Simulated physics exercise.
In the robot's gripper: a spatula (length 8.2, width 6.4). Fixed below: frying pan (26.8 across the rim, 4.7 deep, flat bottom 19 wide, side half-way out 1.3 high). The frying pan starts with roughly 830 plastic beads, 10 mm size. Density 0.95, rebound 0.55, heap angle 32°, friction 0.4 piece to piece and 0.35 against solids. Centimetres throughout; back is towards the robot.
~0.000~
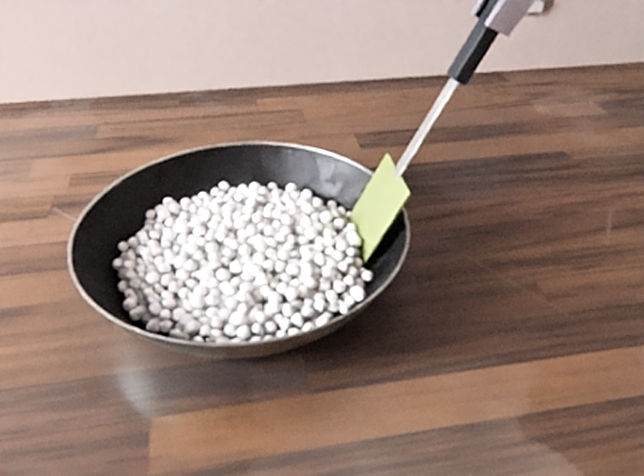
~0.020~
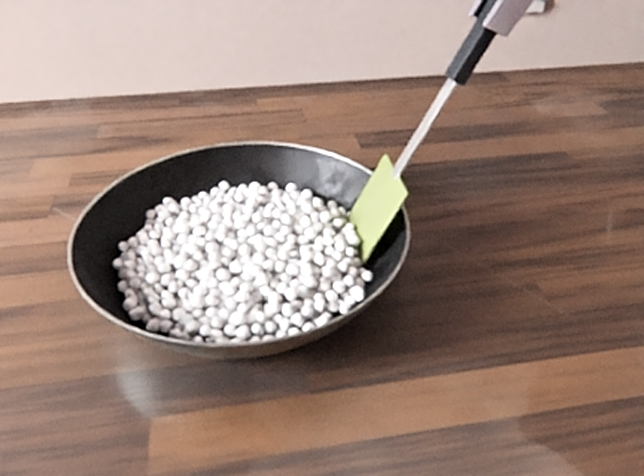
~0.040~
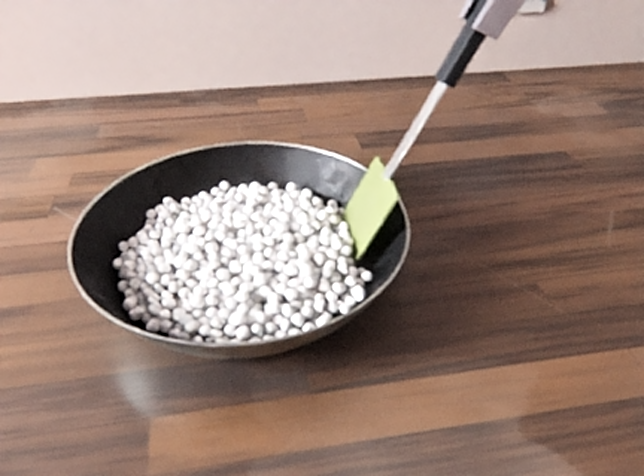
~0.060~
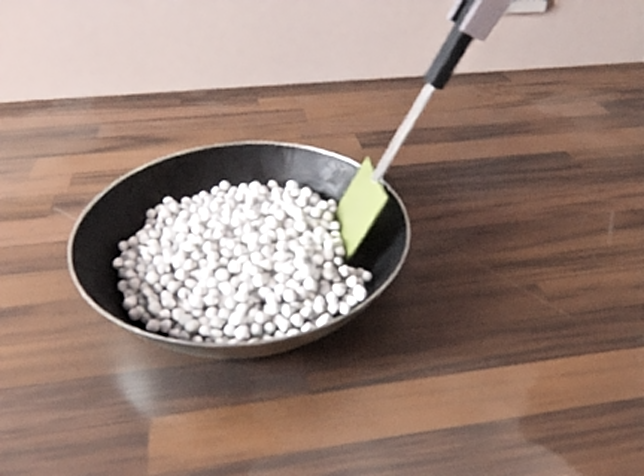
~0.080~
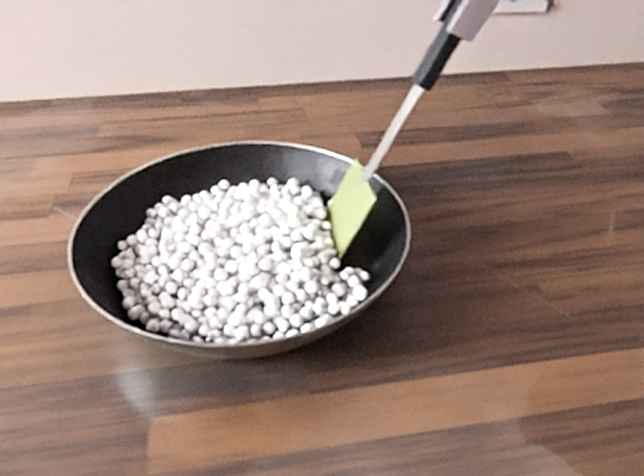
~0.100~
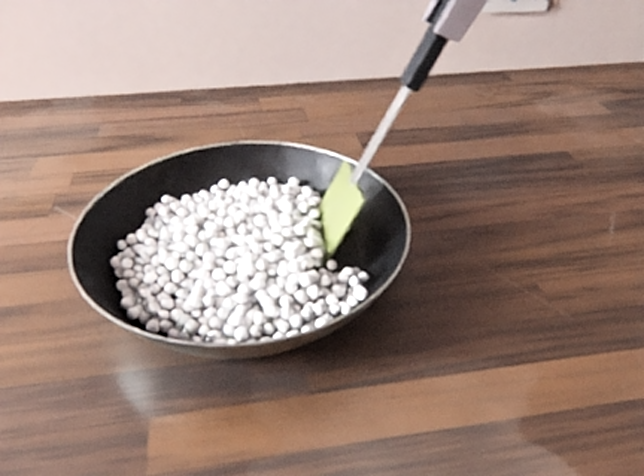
A robot gripper moves a green spatula left through white beads in a dark frying pan.
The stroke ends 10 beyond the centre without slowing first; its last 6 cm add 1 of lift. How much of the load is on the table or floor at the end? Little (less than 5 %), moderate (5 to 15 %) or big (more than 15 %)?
Answer: Moderate; 5 to 15 % of the plastic beads finish on the table or floor.
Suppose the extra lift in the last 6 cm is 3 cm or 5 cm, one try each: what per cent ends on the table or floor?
About 10 and 5 per cent.
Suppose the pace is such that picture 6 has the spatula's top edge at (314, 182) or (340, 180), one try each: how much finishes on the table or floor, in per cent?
About 20 and 15 per cent.
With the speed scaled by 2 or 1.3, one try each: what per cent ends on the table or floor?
About 20 and 10 per cent.
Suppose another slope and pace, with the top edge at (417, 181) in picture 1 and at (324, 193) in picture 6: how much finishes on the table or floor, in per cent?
About 20 per cent.
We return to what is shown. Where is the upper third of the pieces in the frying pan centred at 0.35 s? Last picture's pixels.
At about (152, 245).
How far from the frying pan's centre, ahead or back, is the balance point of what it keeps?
About 3.0 cm ahead.
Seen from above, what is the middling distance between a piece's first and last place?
Roughly 2 cm.
After 0.23 s, sloping 64°, highest piece 5 above the table; 834 in the frying pan.
After 0.35 s, sloping 64°, highest piece 5 above the table; 834 in the frying pan.
After 0.61 s, sloping 64°, highest piece 7 above the table; 763 in the frying pan, 65 on the table or floor, 6 on the blade or in flight.
After 1.66 s, sloping 64°, highest piece 6 above the table; 761 in the frying pan, 73 on the table or floor.
At rest, 761 in the frying pan, 73 on the table or floor. That is 9 % on the table or floor.
